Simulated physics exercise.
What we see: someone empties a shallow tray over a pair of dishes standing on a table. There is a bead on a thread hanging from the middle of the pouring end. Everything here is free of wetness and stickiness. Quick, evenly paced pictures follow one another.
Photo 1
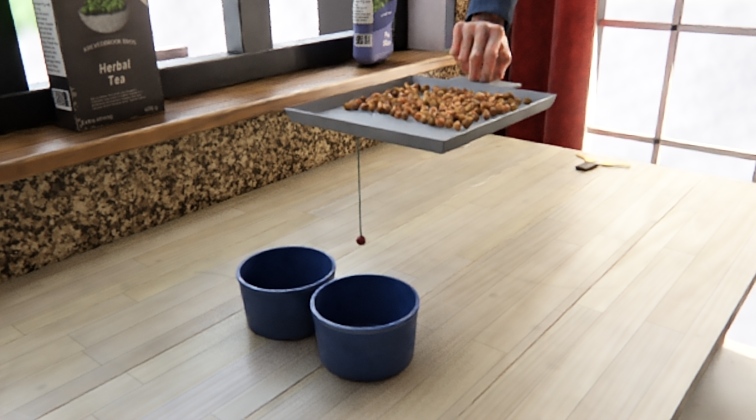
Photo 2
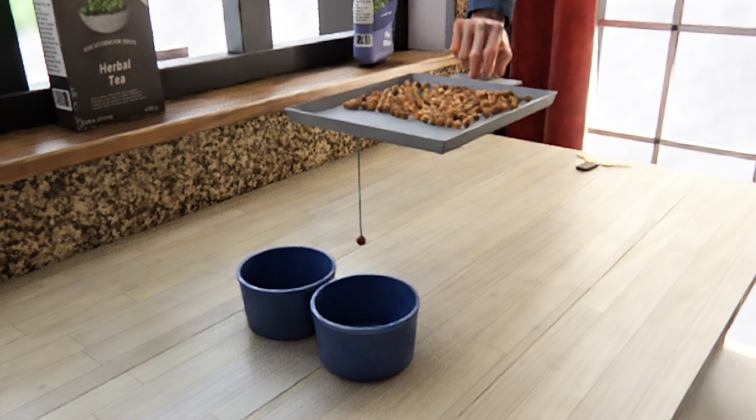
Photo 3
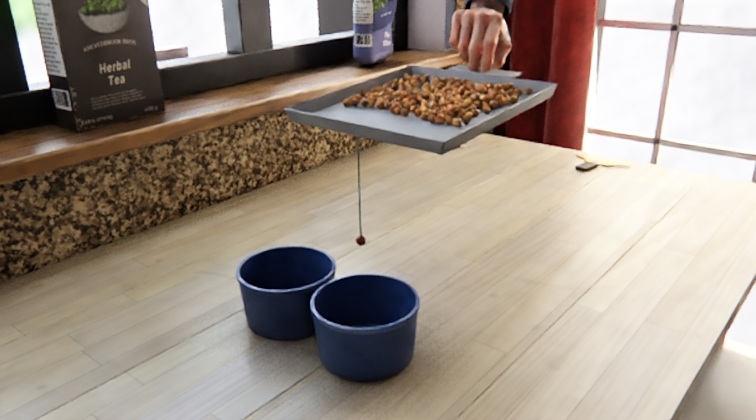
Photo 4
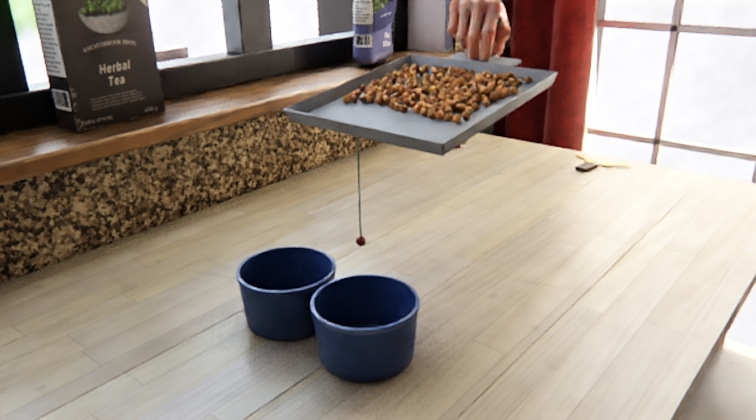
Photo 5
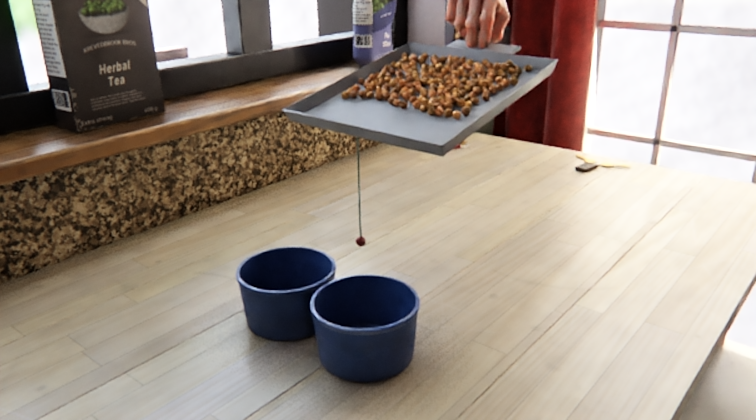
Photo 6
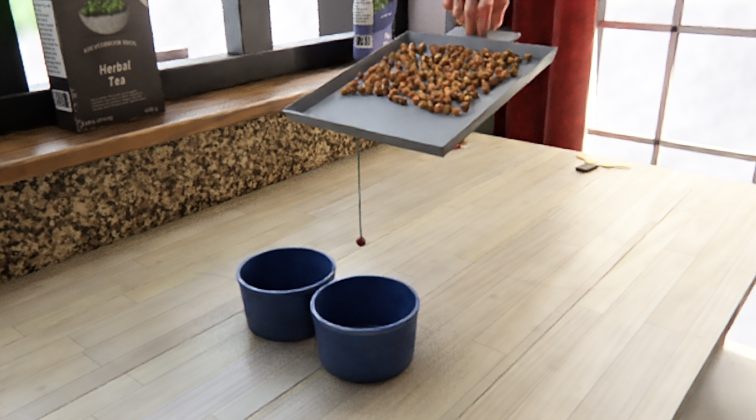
A hand held a gray tray of roasted chickpeas above two blue dishes on a wooden table, then gradually raised its far end, tilting it more steeply while a small bead hung below on a thread.
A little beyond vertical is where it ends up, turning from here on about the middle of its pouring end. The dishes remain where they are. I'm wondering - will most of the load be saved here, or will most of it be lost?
Most of it is saved.
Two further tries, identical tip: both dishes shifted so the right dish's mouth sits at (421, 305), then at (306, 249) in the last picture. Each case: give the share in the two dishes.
The first position comes out at 70 per cent, the other at 30 per cent.
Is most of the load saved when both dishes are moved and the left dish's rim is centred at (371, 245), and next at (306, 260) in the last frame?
Result - try one, below the halfway mark; try two, past the halfway mark.
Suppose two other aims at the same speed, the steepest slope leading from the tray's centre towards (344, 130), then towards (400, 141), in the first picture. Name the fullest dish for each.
For the first place it's the left-side dish, for the second the right-side dish.
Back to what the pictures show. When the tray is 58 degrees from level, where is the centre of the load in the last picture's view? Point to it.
Roughly at (374, 114).
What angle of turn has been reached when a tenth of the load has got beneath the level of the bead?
Roughly 100 degrees.
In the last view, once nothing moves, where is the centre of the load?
It settles centred around (336, 329).
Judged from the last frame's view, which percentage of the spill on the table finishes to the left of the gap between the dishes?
20 per cent or thereabouts.
Just after the last frame, tray tipped steeply; almost all on the tray; just a few in the left dish; just a few in the air.
A moment on, tray tipped right over; the larger part on the tray; about a tenth in the right dish; just a few in the left dish; just a few outside both; just a few in the air.
Further on, tray tipped past a quarter turn; roughly a third in the right dish; roughly a third in the left dish; roughly a quarter outside both; just a few in the air.
When it is over, tray tipped past a quarter turn; roughly a third in the right dish; roughly a third in the left dish; roughly a quarter outside both; just a few in the air.
